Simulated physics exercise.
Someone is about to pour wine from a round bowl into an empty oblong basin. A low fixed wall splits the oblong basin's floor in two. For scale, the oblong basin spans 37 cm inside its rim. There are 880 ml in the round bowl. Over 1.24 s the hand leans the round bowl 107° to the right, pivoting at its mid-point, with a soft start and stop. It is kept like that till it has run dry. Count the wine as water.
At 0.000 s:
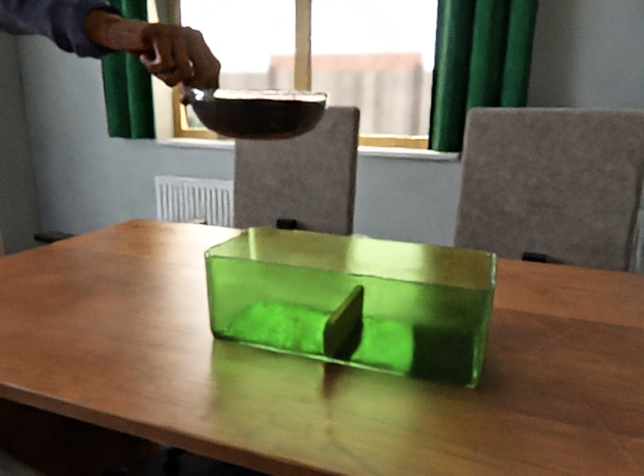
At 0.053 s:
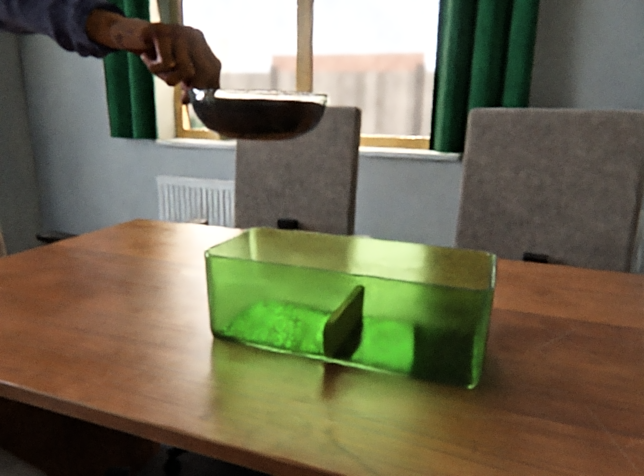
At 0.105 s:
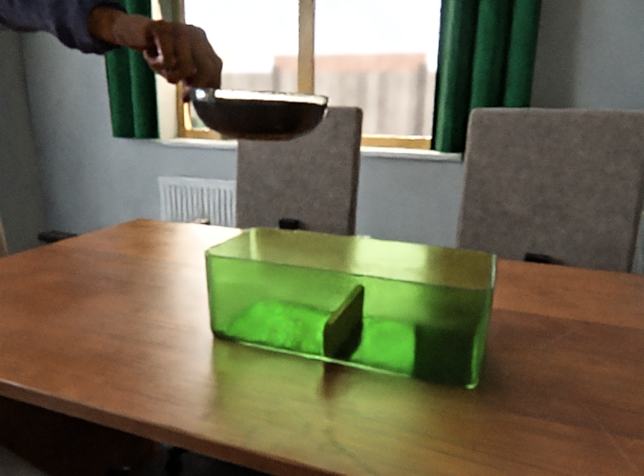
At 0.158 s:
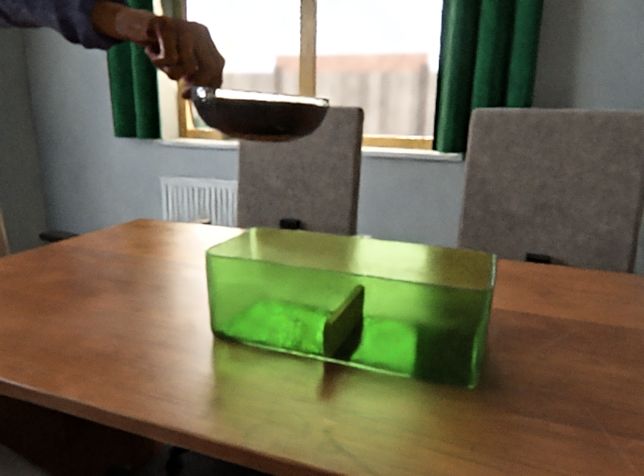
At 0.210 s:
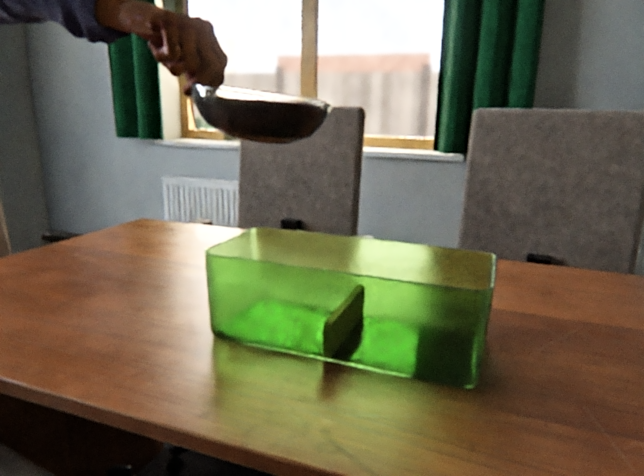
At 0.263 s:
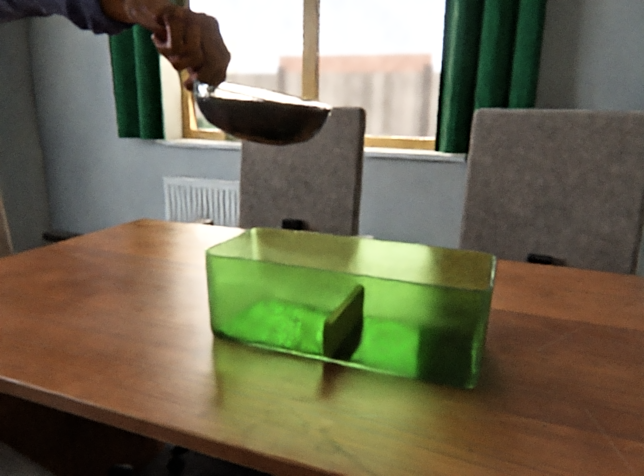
A hand holds a round bowl above a green oblong basin and slowly leans it right.
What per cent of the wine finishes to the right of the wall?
Roughly 76 per cent is past the wall.
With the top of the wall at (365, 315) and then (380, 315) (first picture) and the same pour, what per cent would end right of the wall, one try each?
First 55, then 40 per cent.
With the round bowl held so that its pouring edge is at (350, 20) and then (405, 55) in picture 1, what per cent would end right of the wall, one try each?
First 85, then 75 per cent.
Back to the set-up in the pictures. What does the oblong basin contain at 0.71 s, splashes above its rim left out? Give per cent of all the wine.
Some 32 per cent.
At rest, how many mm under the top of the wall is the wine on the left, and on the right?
Some 40 mm on the left and 22 mm on the right.
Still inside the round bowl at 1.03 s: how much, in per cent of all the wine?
Some 0 per cent.
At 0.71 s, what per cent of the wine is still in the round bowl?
About 22 per cent.
After 0.71 s the tilt is 65° and 23 per cent is still to pour, 2 is left of the wall and 30 right of it.
After 1.03 s the tilt is 100° and 0 per cent is still to pour, 21 is left of the wall and 76 right of it.
After 1.37 s the tilt is 107° and 0 per cent is still to pour, 23 is left of the wall and 76 right of it.
After 1.74 s the tilt is 107° and 0 per cent is still to pour, 23 is left of the wall and 76 right of it.
In the end 23 per cent lies left of the wall, 76 right of it and 1 outside.
